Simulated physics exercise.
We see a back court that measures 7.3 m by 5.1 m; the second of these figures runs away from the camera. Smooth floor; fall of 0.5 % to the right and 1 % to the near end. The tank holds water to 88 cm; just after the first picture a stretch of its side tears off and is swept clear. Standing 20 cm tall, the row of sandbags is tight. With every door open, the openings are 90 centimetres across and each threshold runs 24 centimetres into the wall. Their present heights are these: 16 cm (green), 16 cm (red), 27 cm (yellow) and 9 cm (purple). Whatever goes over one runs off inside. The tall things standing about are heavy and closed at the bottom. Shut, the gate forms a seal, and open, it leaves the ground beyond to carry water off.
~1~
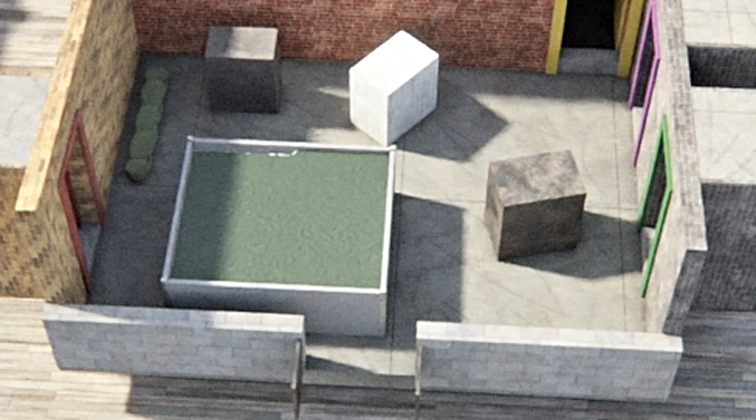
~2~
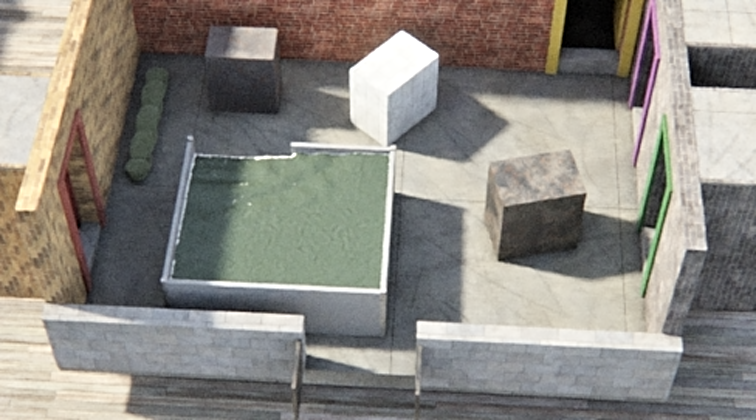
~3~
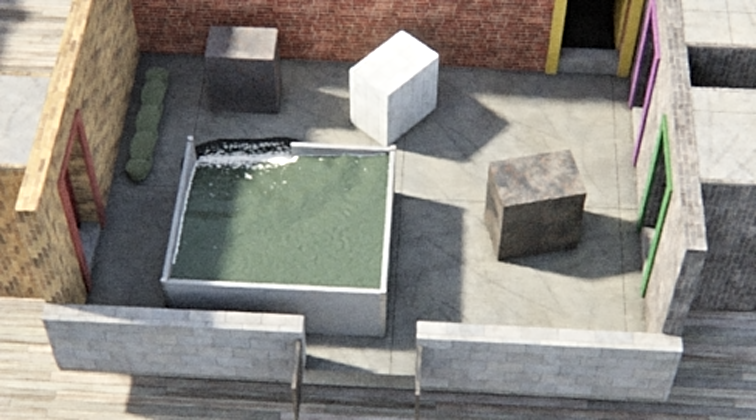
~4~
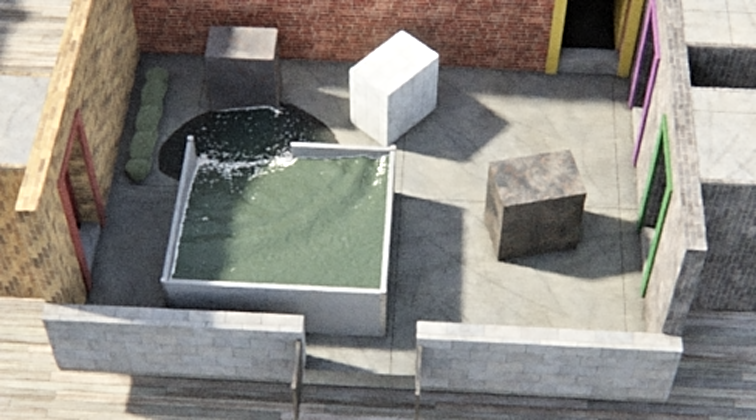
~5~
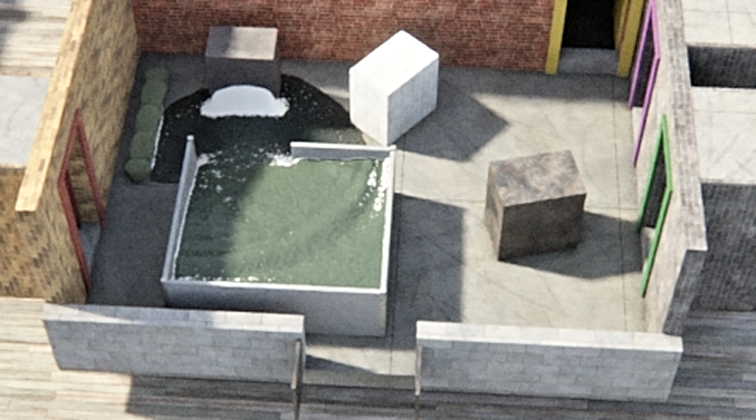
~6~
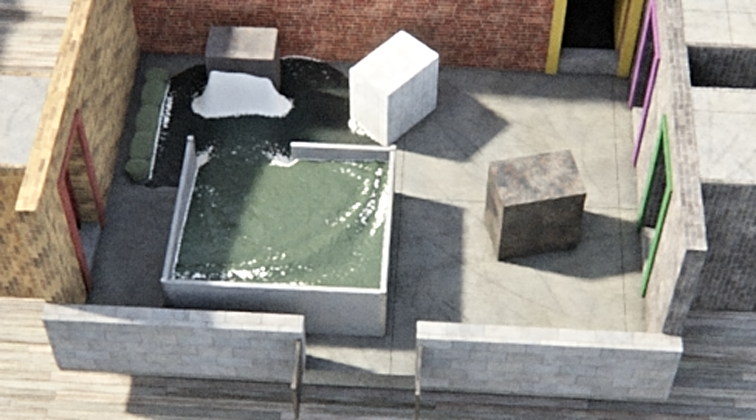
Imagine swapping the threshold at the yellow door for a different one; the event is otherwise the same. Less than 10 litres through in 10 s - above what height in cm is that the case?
Above about 16 cm.
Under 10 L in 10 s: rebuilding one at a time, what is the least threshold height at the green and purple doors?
Some 8.0 cm for green, some 19 cm for purple.
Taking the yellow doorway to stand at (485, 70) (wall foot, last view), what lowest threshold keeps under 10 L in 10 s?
Roughly 7.5 cm, give or take.
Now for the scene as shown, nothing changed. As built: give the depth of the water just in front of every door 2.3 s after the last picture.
Lab note, depth in cm: Green 0; red 5; yellow 4; purple 18.
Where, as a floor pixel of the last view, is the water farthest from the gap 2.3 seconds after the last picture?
The farthest wet point sits near (625, 77) in the last view.
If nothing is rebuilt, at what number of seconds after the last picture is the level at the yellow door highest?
Peak time: About 6.5 s.
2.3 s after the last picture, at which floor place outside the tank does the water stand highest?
(365, 110).
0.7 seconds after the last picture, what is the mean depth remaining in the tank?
The mean depth is roughly 63 cm.
Then, 0.7 s after the last picture water covers 25 % of the floor, deepest (62 cm) near (251, 124); it has not reached the yellow door.
Then, 2.3 s after the last picture water covers 65 % of the floor, deepest (62 cm) near (365, 110); 4 cm at the yellow door, 0 litres in over its 27 cm threshold.
Then, 9.3 s after the last picture water covers 95 % of the floor, deepest (22 cm) near (643, 371); 12 cm at the yellow door, 0 litres in over its 27 cm threshold.
At the yellow door as built, the water peaked near 20 cm, 6.3 s after the last picture.
With a threshold of 13.5 cm, 22 litres would have come in within the 10 s; with 18 cm, 3 litres. So under 10 litres takes about 16 cm.
